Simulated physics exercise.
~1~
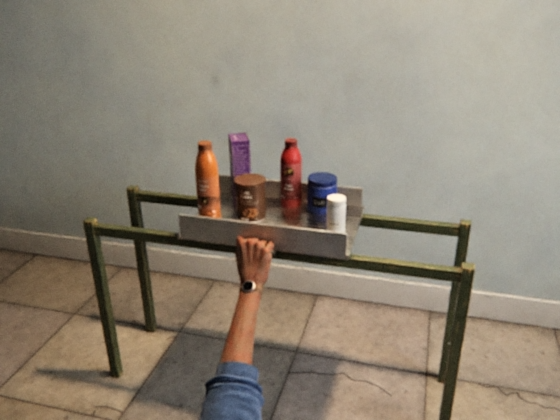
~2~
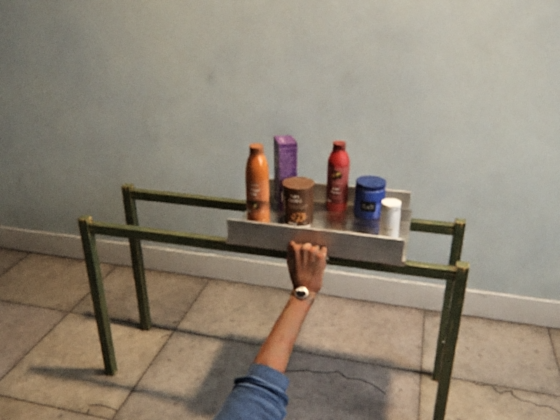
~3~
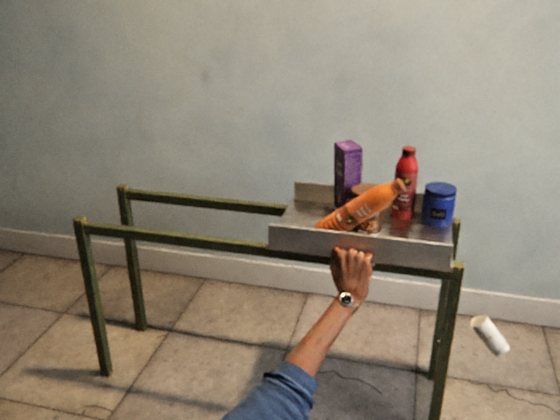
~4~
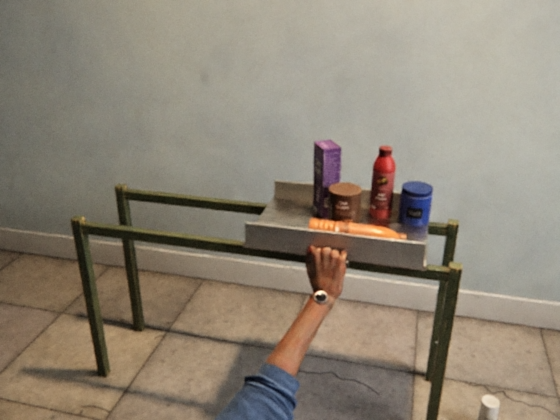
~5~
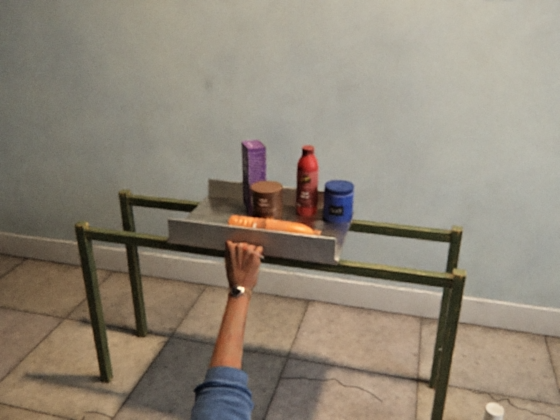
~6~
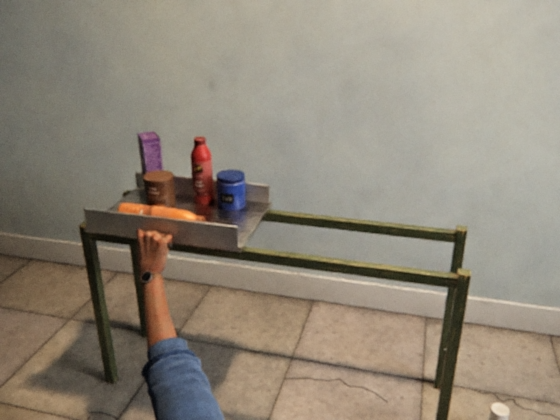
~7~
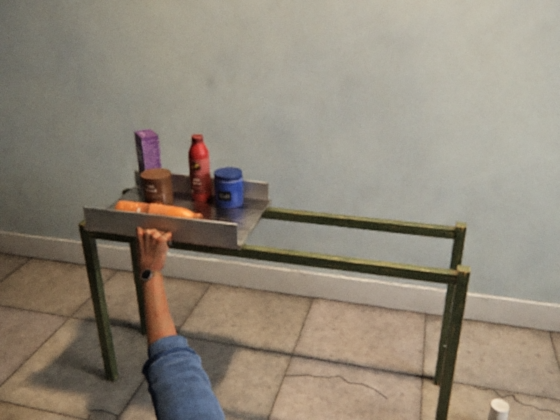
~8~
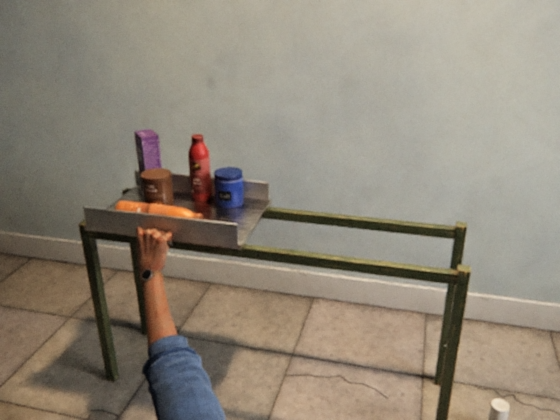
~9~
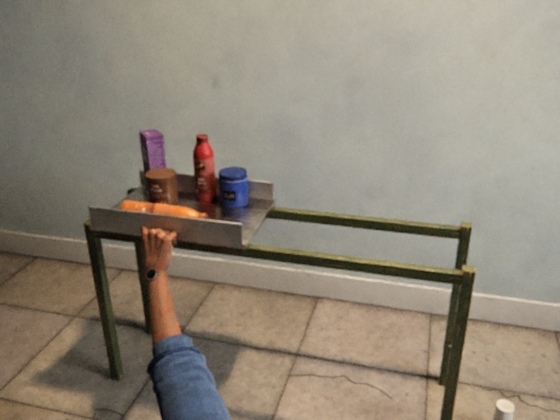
To begin with, a hand grips the front of a metal tray on a green frame, carrying a purple carton, orange and red bottles, a brown tin, a blue jar and a small white shaker. The hand moves the tray to the right end, where the orange bottle tilts over and the white shaker drops off toward the floor. As the tray starts back, the orange bottle lies on its side. The hand carries the tray across to the left end. There it rests, the other four items still standing and the shaker on the floor at right.
